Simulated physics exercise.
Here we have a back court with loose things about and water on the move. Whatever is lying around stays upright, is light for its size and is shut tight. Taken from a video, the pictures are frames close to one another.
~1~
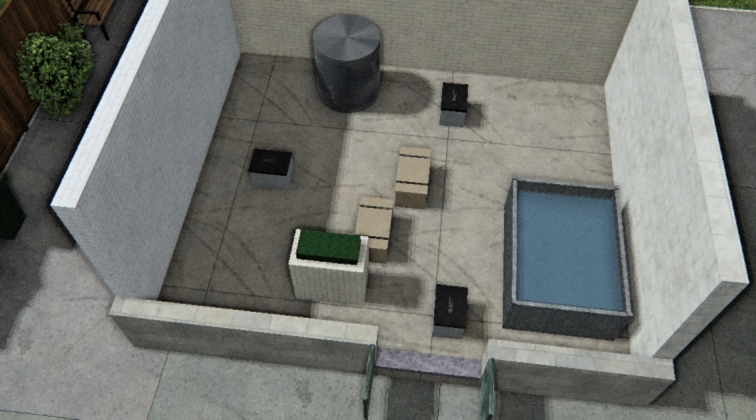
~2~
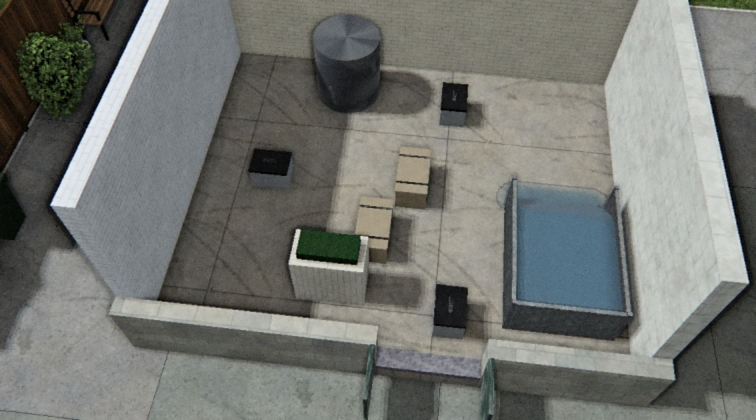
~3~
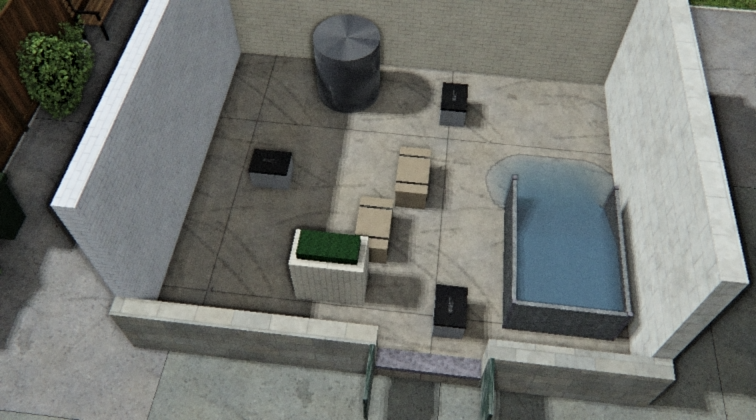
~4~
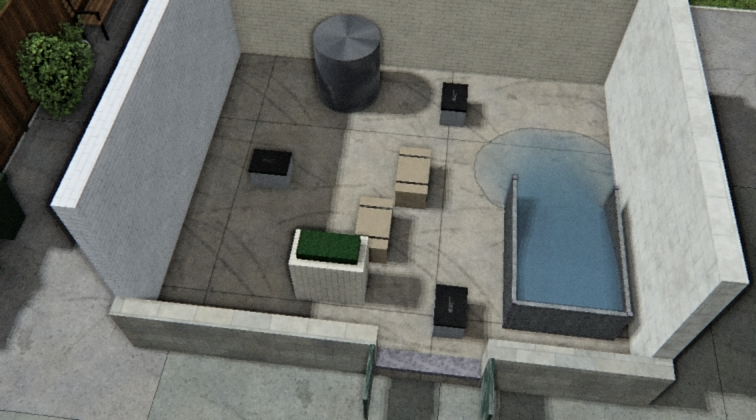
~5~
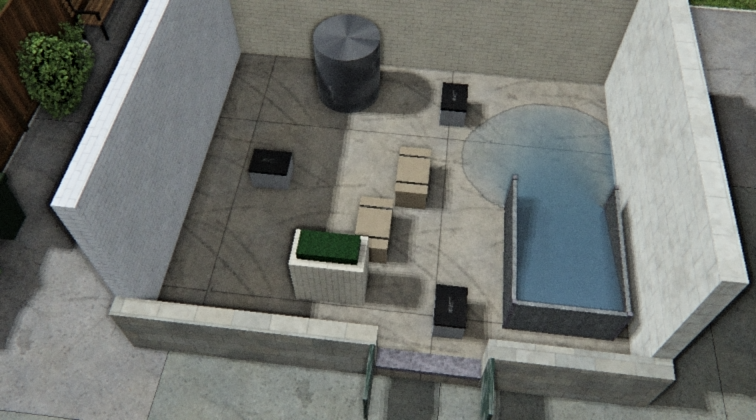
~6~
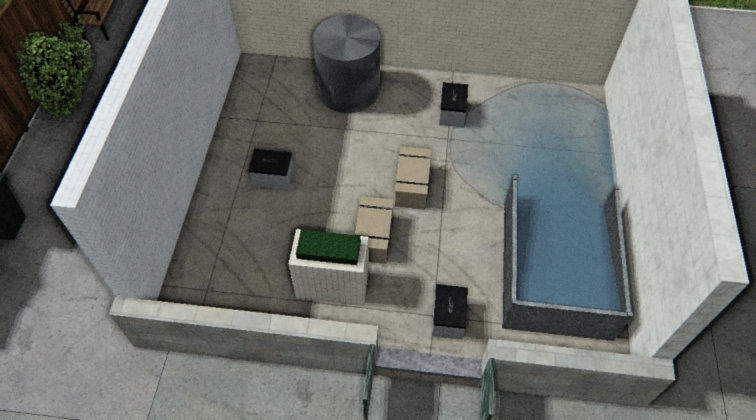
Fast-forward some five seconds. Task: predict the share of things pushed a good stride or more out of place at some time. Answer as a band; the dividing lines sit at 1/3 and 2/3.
1/3 to 2/3.
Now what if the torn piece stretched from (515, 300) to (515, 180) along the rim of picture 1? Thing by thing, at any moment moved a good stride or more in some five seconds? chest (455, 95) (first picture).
Looking at how things go, I'd say it stopped short.
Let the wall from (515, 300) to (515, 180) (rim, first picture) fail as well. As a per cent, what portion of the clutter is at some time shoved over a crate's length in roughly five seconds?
I'd guess around 80 percent of them.
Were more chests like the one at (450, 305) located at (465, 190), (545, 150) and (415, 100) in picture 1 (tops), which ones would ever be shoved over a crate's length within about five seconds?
In sequence: Hardly budges; knocked well away; knocked well away.
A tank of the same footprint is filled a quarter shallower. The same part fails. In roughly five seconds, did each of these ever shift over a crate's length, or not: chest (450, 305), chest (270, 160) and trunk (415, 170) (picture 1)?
As asked: Fell short, fell short, fell short.
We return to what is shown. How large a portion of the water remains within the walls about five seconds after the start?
About 100 percent.
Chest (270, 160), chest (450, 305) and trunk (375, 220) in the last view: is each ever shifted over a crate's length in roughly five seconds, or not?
The first comes out driven that far, the second not so far, the last not so far.
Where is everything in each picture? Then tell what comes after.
The first frame shows a chest at (270, 161) rests on the ground; a chest at (455, 96), on the bottom; 0 of 5 have shifted.
The second frame shows a chest at (270, 161) rests on the ground; a chest at (455, 96) rests on the ground; 0 of 5 have shifted.
The third frame shows a chest at (270, 161), on the bottom; a chest at (455, 96), on the bottom; 0 of 5 have shifted.
The fourth frame shows a chest at (270, 161) rests on the ground; a chest at (455, 96) rests on the ground; 0 of 5 have shifted.
The fifth frame shows a chest at (270, 161) rests on the ground; a chest at (455, 96) rests on the ground; 0 of 5 have shifted.
The sixth frame shows a chest at (270, 161) rests on the ground; a chest at (455, 96), on the bottom; 0 of 5 have shifted.
A moment on, 0 of 5 are well off their spots; 0 afloat.
Next, 1 of 5 are well off their spots; 1 afloat.
Later, 1 of 5 are well off their spots; 1 afloat.
In the end, 2 of 5 are well off their spots, and 2 have been at some point; 2 afloat.
